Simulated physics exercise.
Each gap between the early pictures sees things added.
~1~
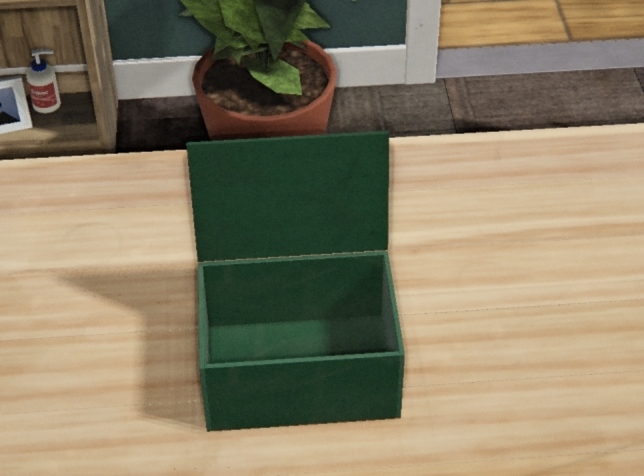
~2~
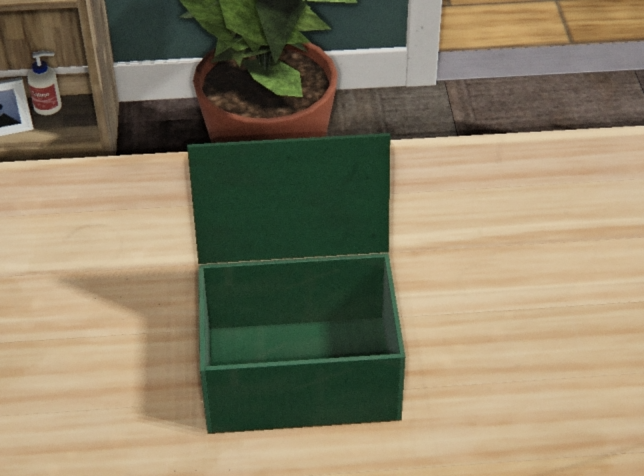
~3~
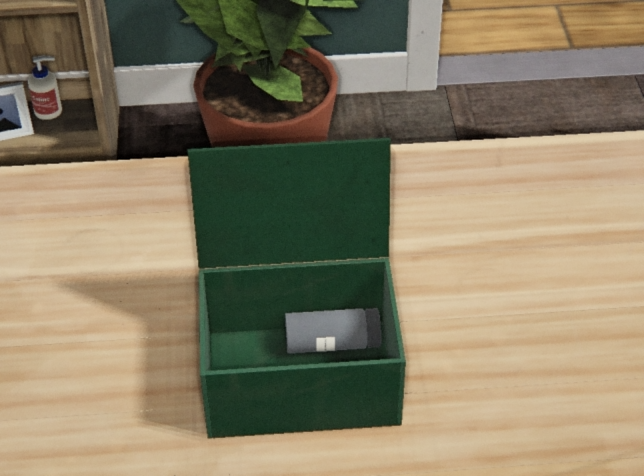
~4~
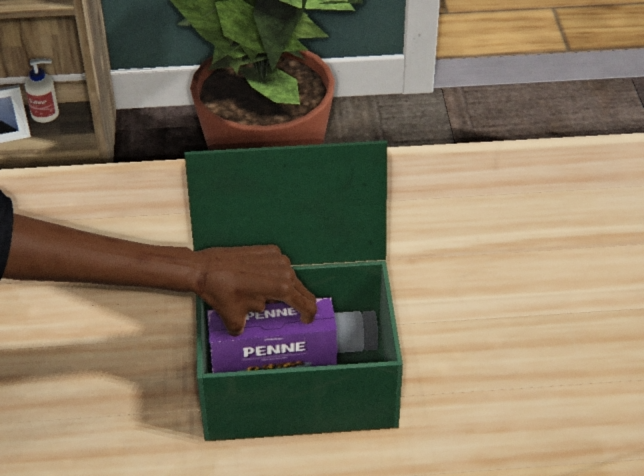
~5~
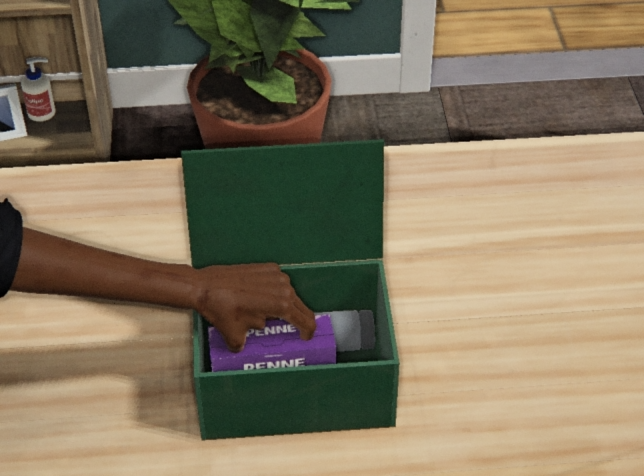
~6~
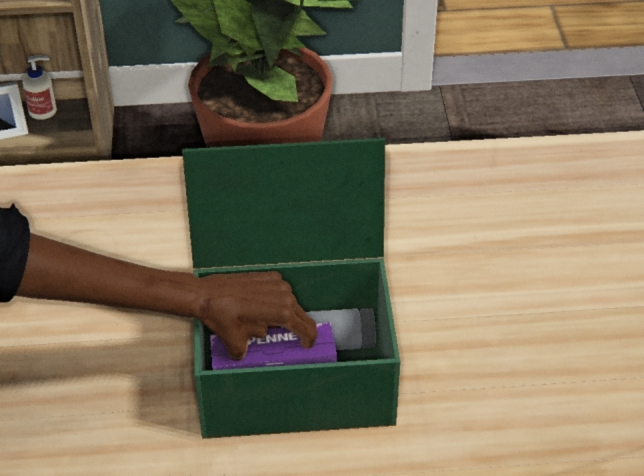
Open green box on a wooden table, empty then holding a grey object, as a hand lowers a purple penne carton inside.
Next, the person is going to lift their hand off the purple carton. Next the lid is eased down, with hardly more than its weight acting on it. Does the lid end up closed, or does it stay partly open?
The lid ends up closed.
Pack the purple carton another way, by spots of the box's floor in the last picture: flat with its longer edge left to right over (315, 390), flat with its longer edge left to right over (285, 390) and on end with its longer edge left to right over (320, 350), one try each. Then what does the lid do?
The first time the lid goes down fully, the second time it goes down fully, and the third time it can't shut.
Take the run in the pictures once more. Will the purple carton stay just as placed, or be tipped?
The purple carton stays as it was set.
Then, 1.40 s past the last view, lid 72° above the rim.
Then, 2.00 s past the last view, lid 32° above the rim.
Finally, lid shut; both still in place. Final places as the last picture's camera would see them, purple carton near (274, 366).
